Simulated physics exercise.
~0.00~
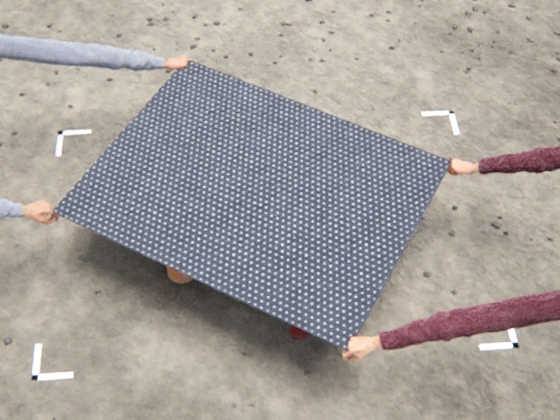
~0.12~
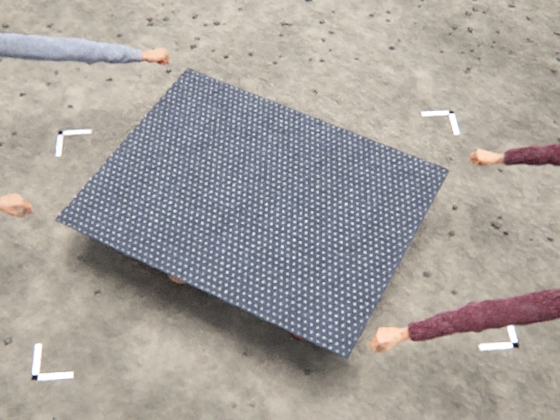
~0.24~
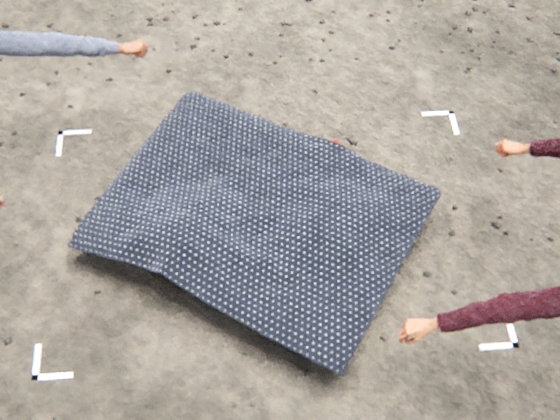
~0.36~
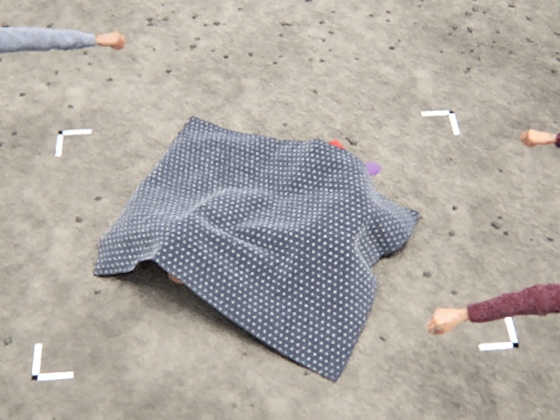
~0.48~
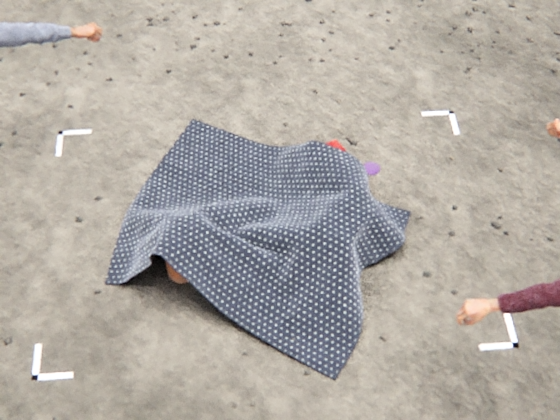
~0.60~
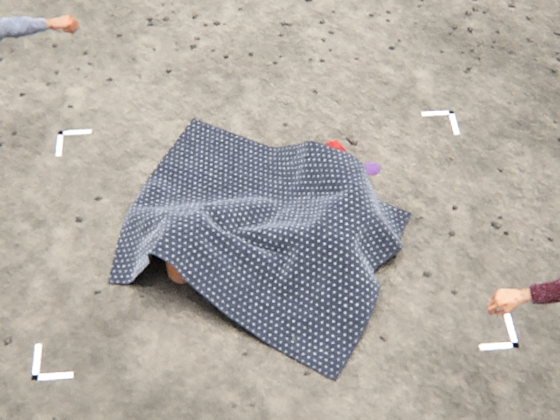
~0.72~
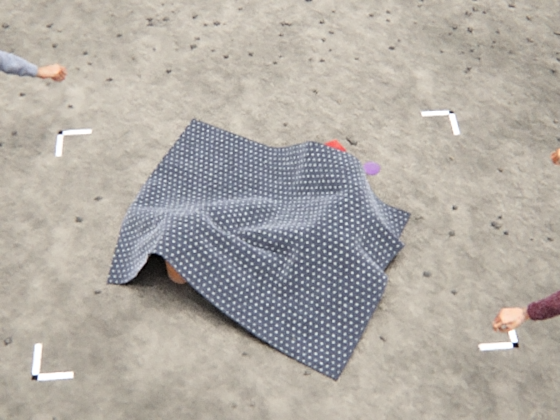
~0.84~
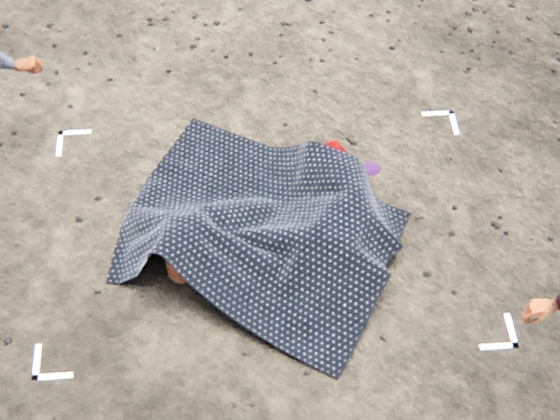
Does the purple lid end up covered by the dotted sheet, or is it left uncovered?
It is left uncovered. The purple lid lies in the open just past the far right edge of the settled sheet.
